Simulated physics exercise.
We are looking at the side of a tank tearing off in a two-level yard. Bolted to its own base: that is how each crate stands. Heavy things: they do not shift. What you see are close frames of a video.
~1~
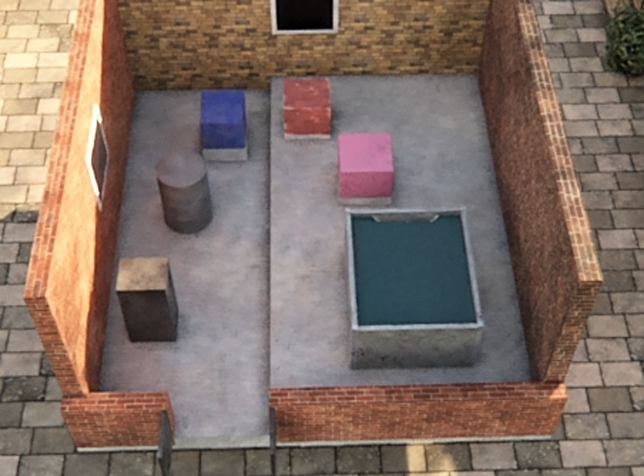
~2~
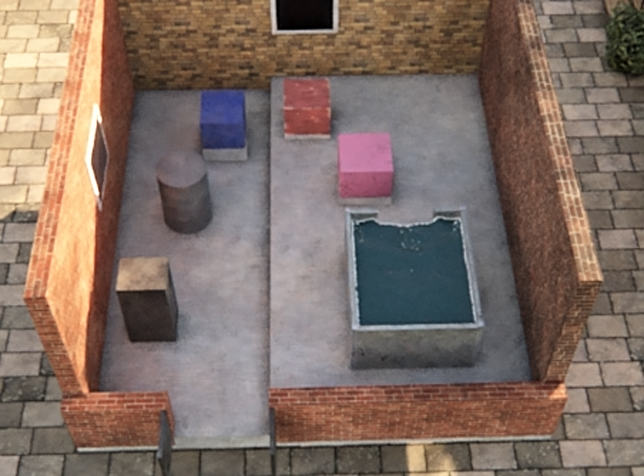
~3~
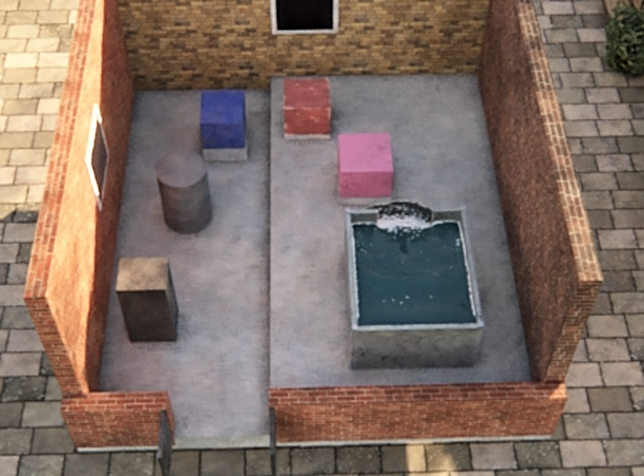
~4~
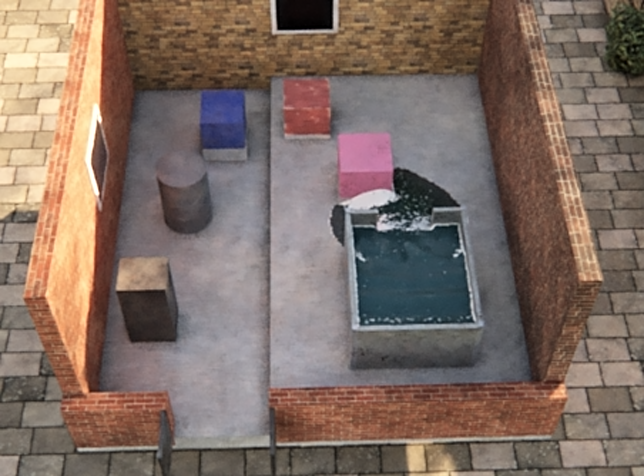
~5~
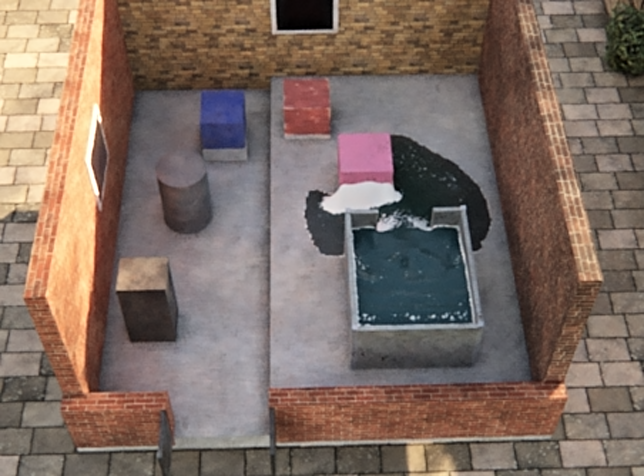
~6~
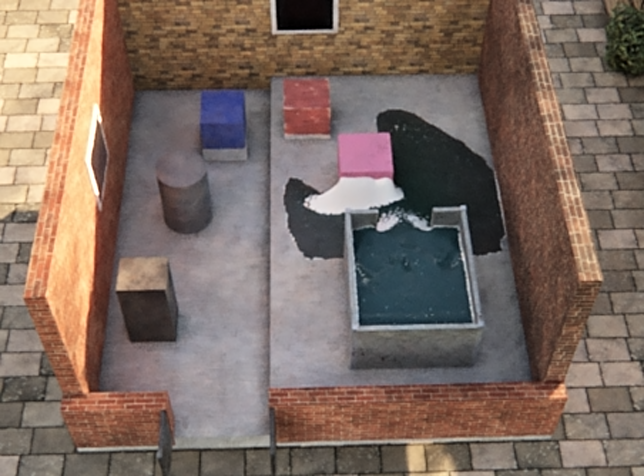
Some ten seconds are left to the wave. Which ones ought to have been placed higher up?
Pink crate: Too low. Red crate: Too low. Blue crate: High enough.
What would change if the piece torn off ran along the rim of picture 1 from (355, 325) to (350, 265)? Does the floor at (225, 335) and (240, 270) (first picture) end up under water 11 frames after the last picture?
Going through them in turn, the first is drenched and the second is drenched.
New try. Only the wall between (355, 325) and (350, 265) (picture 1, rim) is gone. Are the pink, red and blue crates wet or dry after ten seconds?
The pink crate never gets wet; the red crate never gets wet; the blue crate never gets wet.
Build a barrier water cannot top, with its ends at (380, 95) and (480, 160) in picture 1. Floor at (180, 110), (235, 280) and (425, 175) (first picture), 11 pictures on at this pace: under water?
Taking the three spots in order: Spared, soaked, soaked.
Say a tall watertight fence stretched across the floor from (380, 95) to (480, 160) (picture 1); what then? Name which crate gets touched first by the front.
That would be the pink one.
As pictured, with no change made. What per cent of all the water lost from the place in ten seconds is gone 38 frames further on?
Approximately 15 %.
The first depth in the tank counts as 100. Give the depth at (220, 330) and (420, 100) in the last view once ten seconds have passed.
About 6 and 8 per cent.
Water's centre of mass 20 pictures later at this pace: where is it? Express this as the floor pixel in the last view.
Close to (359, 211).
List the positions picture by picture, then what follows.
The first picture shows the water tank at (411, 270) is whole and still.
In the second picture, water pours out on the water tank's far side and has run to a hidden place.
In the third picture, the front is at (407, 205), out from the gap on the water tank's far side.
In the fourth picture, water pours out on the water tank's far side and has run to (404, 174).
In the fifth picture, water pours out on the water tank's far side and has run to (405, 141).
In the sixth picture, water pours out on the water tank's far side and has run to (406, 115).
A moment on, water covers 35 % of the floor; the pink crate water round its plinth, the red crate not reached, the blue crate water round its plinth.
Next, water covers 50 % of the floor; the pink crate water round its plinth, the red crate water round its plinth, the blue crate water round its plinth.
Then, water covers 75 % of the floor; the pink crate water round its plinth, the red crate water round its plinth, the blue crate water round its plinth.
Later, water covers 85 % of the floor; the pink crate water round its plinth, the red crate water round its plinth, the blue crate water round its plinth.
In the end, water covers 95 % of the floor; the pink crate was topped, the red crate was topped, the blue crate stayed above the water.
